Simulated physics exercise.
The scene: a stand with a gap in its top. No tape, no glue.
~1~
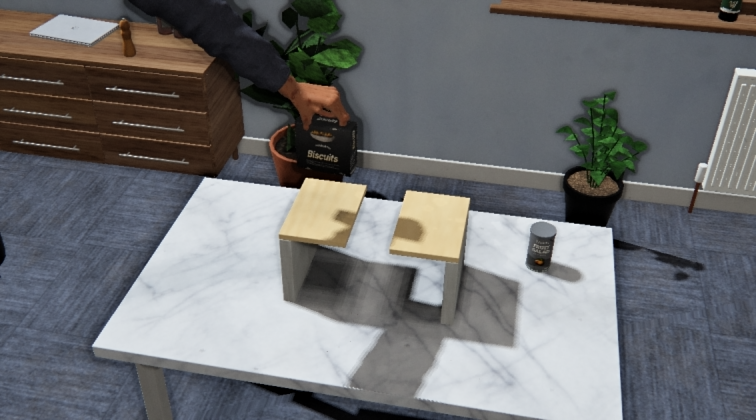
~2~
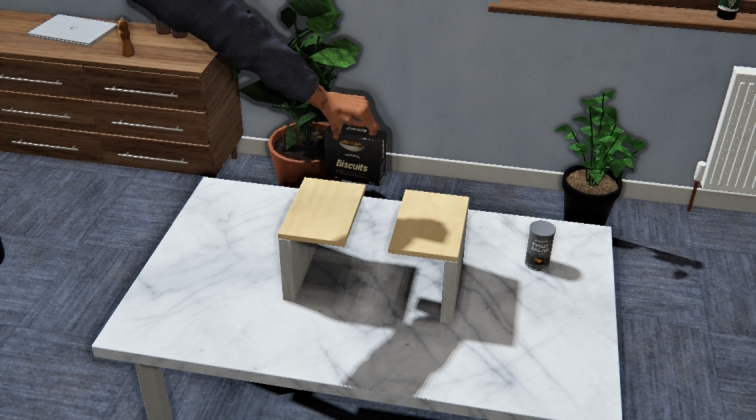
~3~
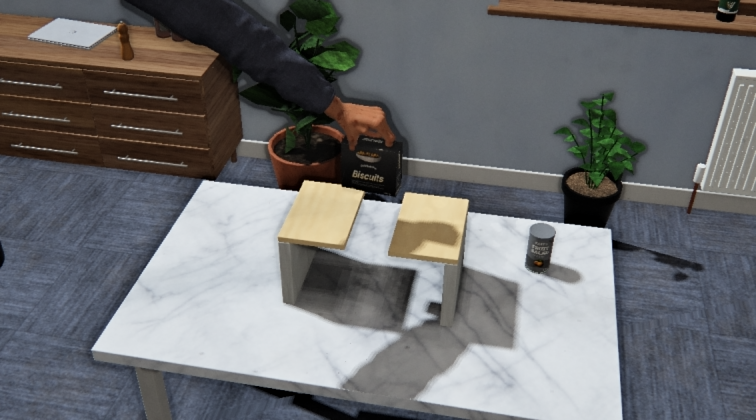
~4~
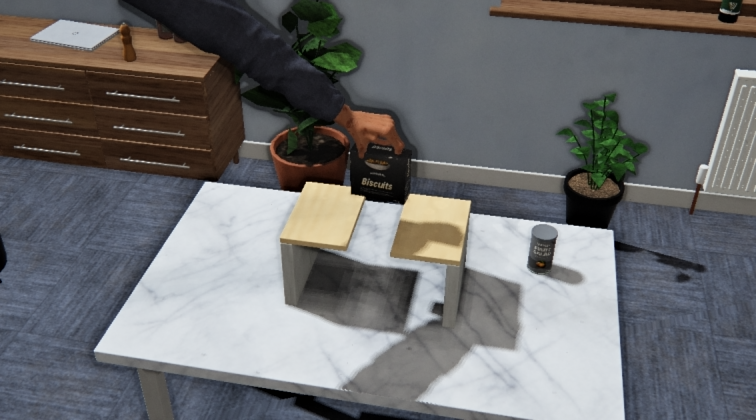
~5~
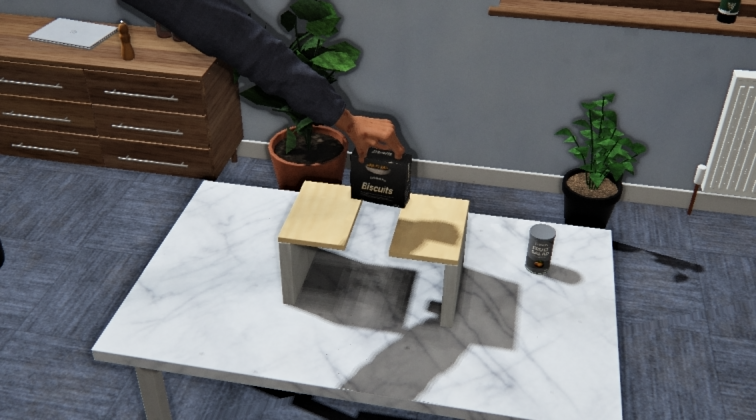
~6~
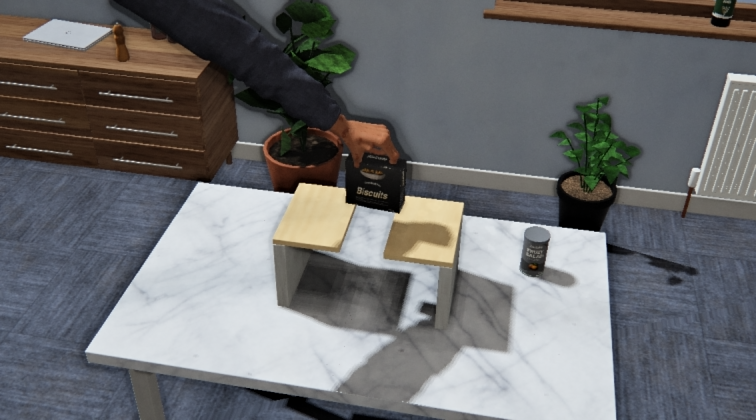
A dark-sleeved arm carried a black biscuit packet to the right behind a marble table, then held it above the gap in a wooden-topped stand, while a grey tin stood still nearby.
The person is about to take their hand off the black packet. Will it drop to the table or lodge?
Outcome: The packet is caught.
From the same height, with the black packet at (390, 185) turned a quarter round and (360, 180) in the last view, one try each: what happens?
First, it drops through; second, it is caught.
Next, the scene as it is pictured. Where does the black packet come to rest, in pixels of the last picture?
At about (375, 200).
Then, 0.20 s on from there, black packet shifted a little near (375, 199).
Then, 0.70 s on from there, black packet resting near (375, 200).
In the end, moved from the start, black packet; grey tin unmoved. At the end, from the last picture's camera, black packet near (375, 200). The packet lodges.
